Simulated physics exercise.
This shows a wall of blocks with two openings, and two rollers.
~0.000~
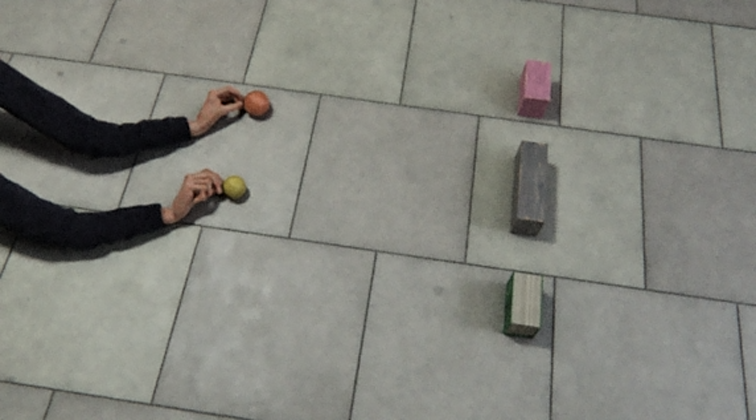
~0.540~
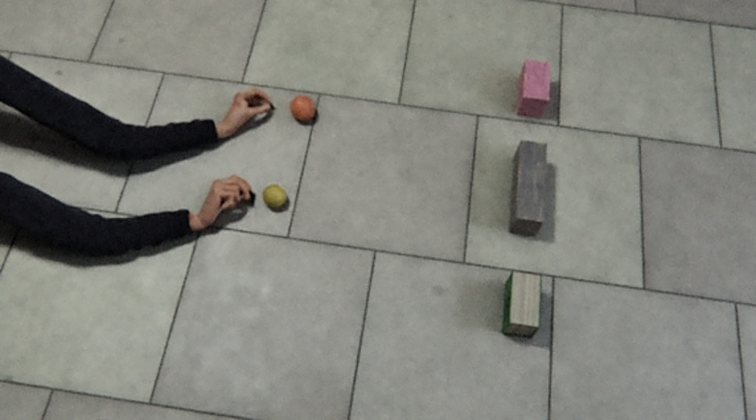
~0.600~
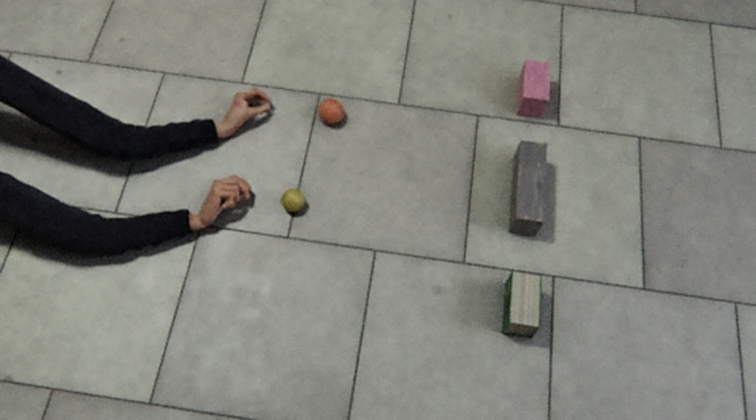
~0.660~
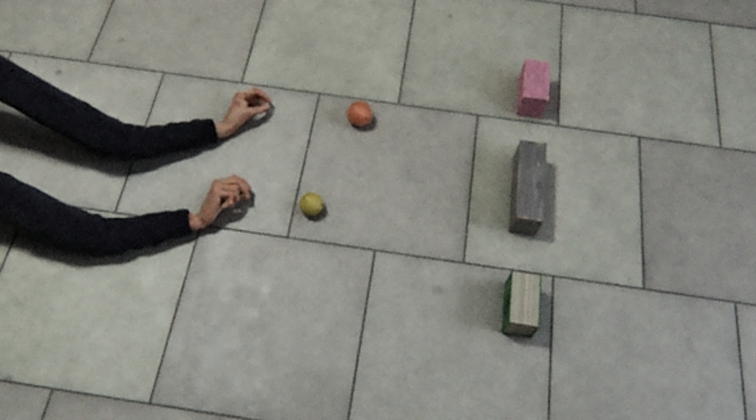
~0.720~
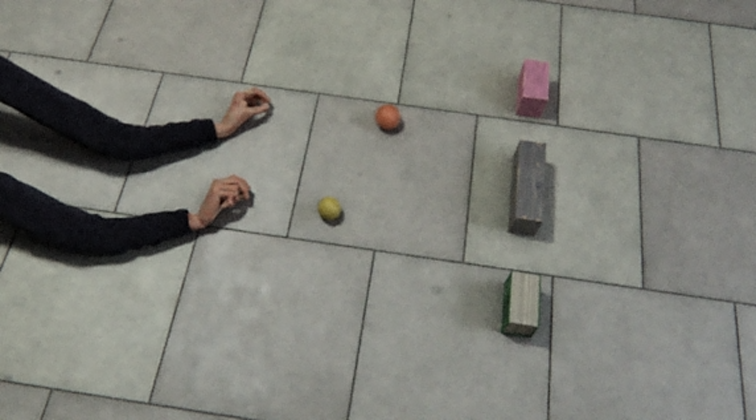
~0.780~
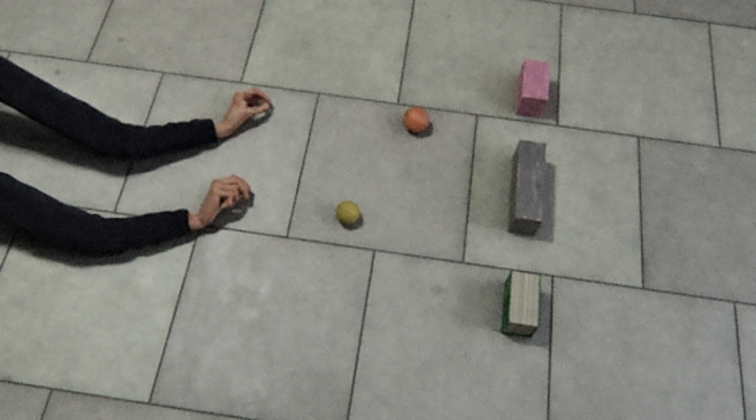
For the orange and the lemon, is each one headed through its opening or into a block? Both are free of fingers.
The orange goes through, the lemon goes through.
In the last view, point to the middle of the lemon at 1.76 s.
Its centre should be around (648, 282).
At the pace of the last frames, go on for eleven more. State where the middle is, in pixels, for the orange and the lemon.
I'd put the first around (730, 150) and the other around (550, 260).
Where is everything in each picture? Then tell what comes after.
Orange (257, 103) under the hand; lemon (234, 187) under the hand; grey block (529, 188), in the first picture.
Orange (303, 108); lemon (274, 196), in the second picture.
Orange (331, 111); lemon (293, 200), in the third picture.
Orange (360, 114); lemon (311, 204), in the fourth picture.
Orange (388, 117); lemon (329, 208), in the fifth picture.
Orange (416, 120); lemon (348, 213); green book (521, 304), in the sixth picture.
Around 1.22 s, orange heading on near (625, 143); lemon heading on near (483, 244).
Around 1.76 s, orange heading on; lemon heading on near (648, 282).
Finally (2.3 s), the orange passes through its gap; the lemon passes through its gap.
